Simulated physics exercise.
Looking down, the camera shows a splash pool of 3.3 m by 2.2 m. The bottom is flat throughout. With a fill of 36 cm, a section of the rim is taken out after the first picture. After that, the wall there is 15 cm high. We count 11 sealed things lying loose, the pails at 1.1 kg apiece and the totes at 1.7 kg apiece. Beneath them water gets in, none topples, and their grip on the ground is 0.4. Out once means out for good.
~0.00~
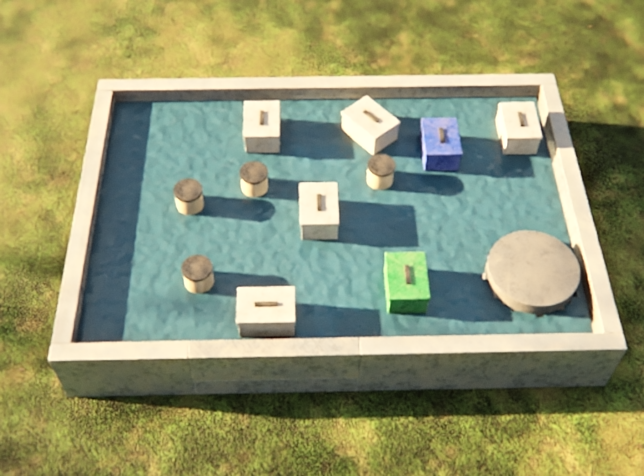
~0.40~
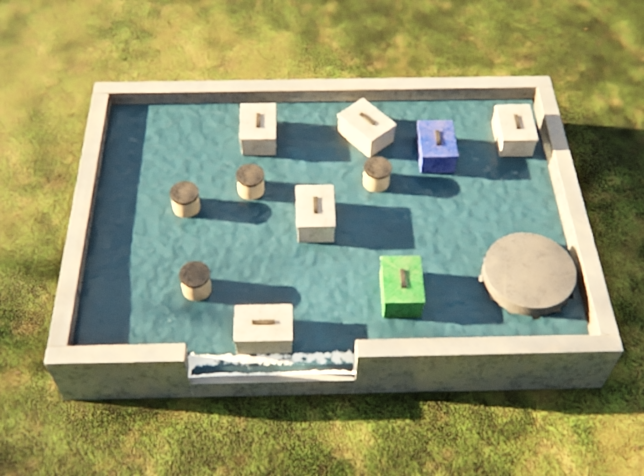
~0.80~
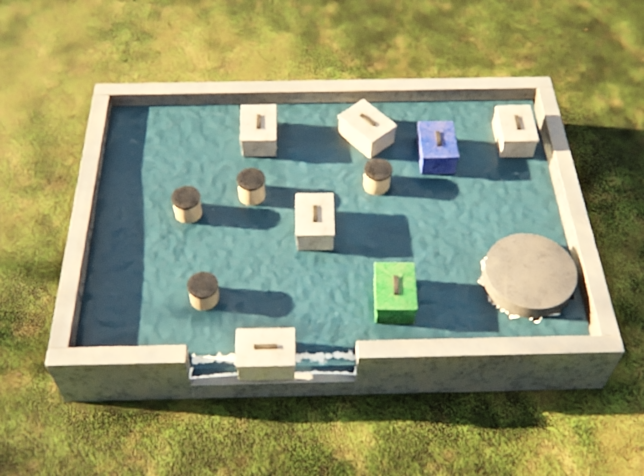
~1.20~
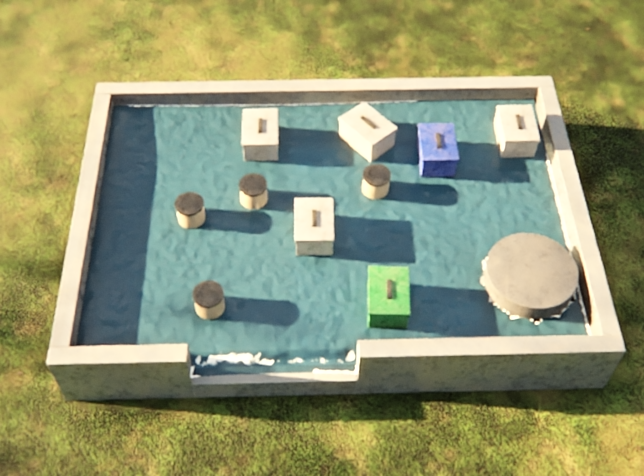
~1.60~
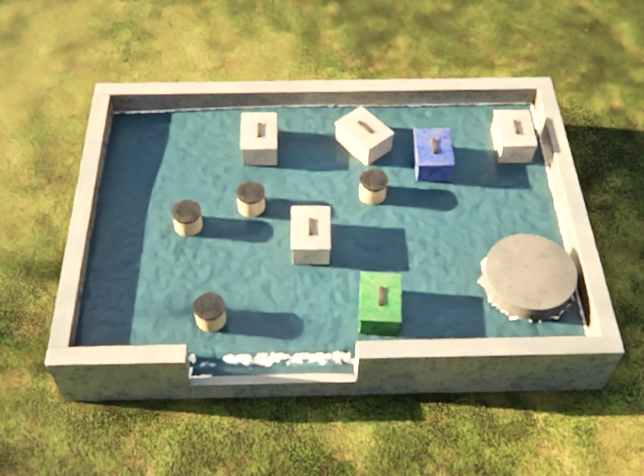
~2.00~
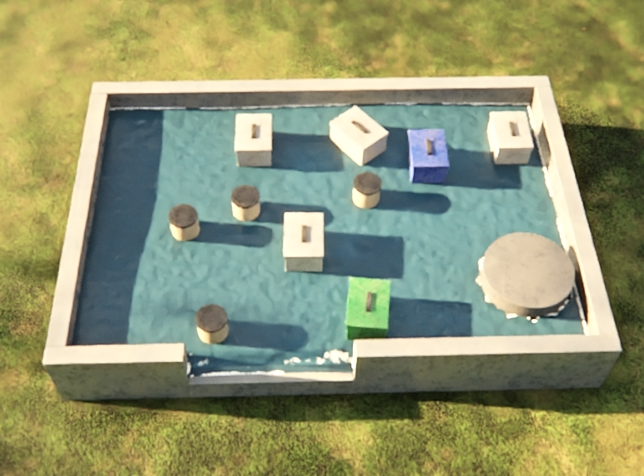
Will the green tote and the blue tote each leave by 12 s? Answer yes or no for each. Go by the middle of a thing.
Green tote - yes, blue tote - no.
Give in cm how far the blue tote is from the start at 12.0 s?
40 cm.
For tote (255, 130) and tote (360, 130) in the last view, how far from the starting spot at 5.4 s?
That comes to 20 cm for the first and 20 cm for the second.
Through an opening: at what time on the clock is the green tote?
At roughly 5.0 seconds.
After 2.8 s the green tote is near (346, 313), 0.4 m from its start, afloat; the blue tote is near (424, 151), 0.1 m from its start, afloat; 1 of 11 are out; 10 afloat.
After 5.4 s the green tote has gone out; the blue tote is near (417, 159), 0.2 m from its start, afloat; 3 of 11 are out; 8 afloat.
After 8.0 s the green tote has gone out; the blue tote is near (411, 169), 0.3 m from its start, afloat; 3 of 11 are out; 8 afloat.
After 12.0 s the green tote has gone out; the blue tote is near (399, 179), 0.4 m from its start, afloat; 4 of 11 are out; 7 afloat.
